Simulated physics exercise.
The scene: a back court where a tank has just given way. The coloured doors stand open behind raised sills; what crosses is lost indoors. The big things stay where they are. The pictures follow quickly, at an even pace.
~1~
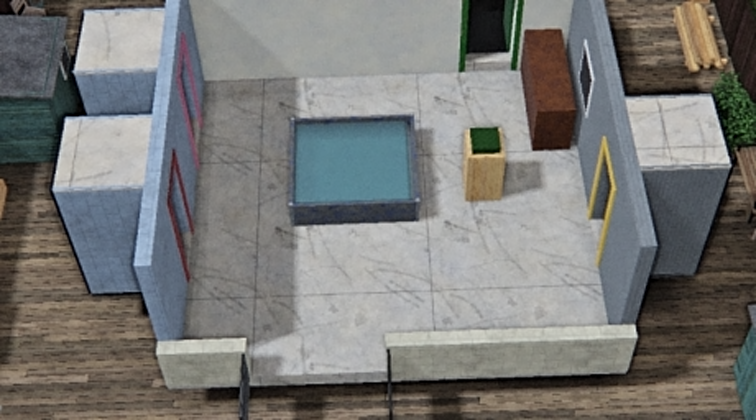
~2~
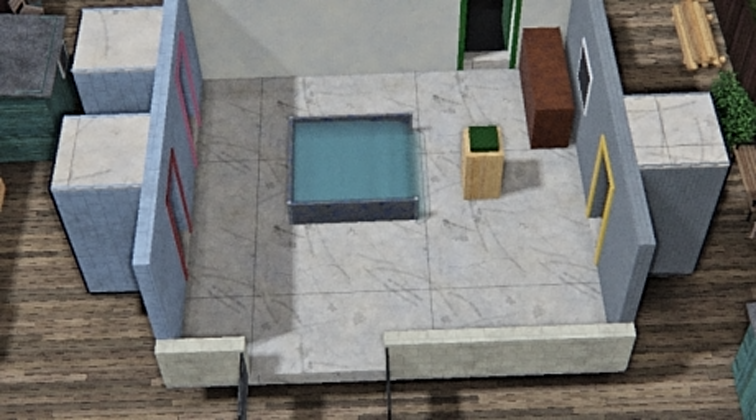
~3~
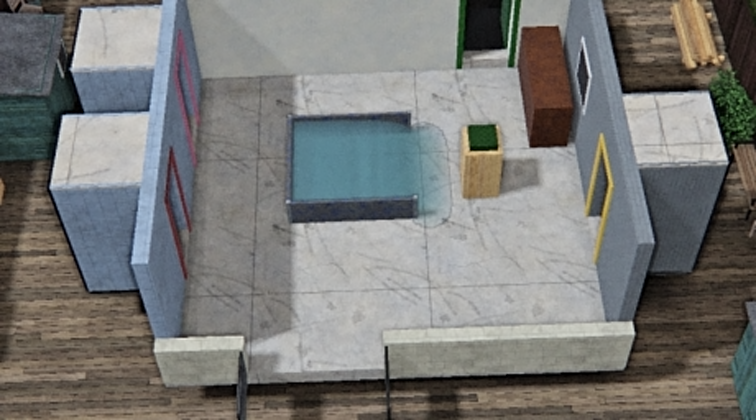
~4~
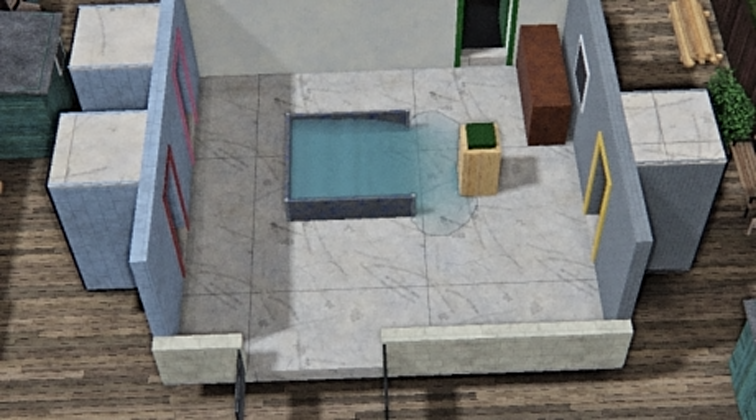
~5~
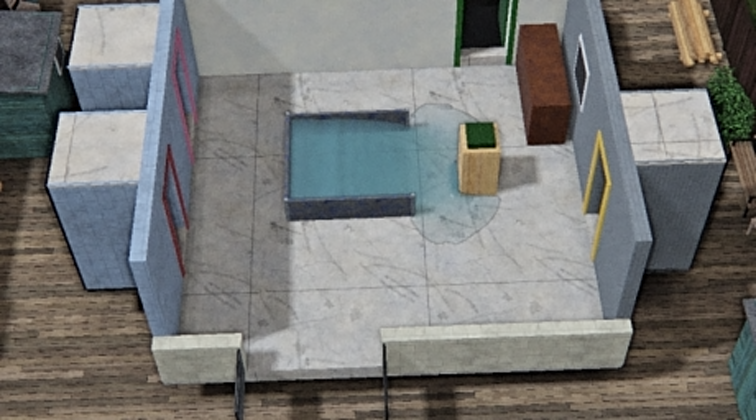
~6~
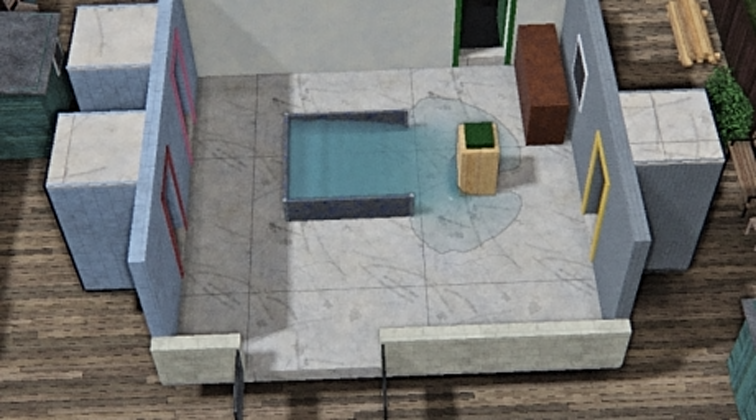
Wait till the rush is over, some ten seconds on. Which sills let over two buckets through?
In the end: The yellow door floods; the pink door holds within the limit; the red door holds within the limit; the green door holds within the limit.
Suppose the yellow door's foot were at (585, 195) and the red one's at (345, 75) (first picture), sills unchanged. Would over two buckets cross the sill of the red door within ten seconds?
The red door stays under.
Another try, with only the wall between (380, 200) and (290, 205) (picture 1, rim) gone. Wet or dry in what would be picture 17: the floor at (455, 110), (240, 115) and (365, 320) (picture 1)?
As listed: Dry, free of water, covered.
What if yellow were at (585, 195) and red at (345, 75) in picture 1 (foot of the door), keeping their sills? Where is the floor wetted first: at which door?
I say the one in yellow.
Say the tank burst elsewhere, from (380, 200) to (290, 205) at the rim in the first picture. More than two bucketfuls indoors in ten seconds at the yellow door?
My reading: The yellow one holds.
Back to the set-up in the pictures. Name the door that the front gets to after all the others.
Last comes the red-painted one.
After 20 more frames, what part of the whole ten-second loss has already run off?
Near 25 in a hundred.
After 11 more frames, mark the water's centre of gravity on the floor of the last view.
At about (431, 174).
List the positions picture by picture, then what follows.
Still water in the tank at (353, 162), in the first picture.
Water pours out at (412, 170) and has run to (421, 219), in the second picture.
The front is at (434, 223), out from the gap at (411, 170), in the third picture.
The front is at (460, 223), out from the gap at (409, 168), in the fourth picture.
Water pours out at (408, 168) and has run to (486, 219), in the fifth picture.
Water pours out at (407, 168) and has run to (514, 209), in the sixth picture.
A moment on, water covers 20 % of the floor; the yellow door wet at the sill, nothing in, the pink door not reached, the red door not reached, the green door not reached.
Next, water covers 35 % of the floor; the yellow door under two buckets in, the pink door not reached, the red door not reached, the green door wet at the sill, nothing in.
Then, water covers 45 % of the floor; the yellow door over two buckets in, the pink door not reached, the red door not reached, the green door under two buckets in.
Later, water covers 65 % of the floor; the yellow door over two buckets in, the pink door wet at the sill, nothing in, the red door not reached, the green door under two buckets in.
In the end, water covers 95 % of the floor; the yellow door far over two buckets in, the pink door wet at the sill, nothing in, the red door wet at the sill, nothing in, the green door under two buckets in.
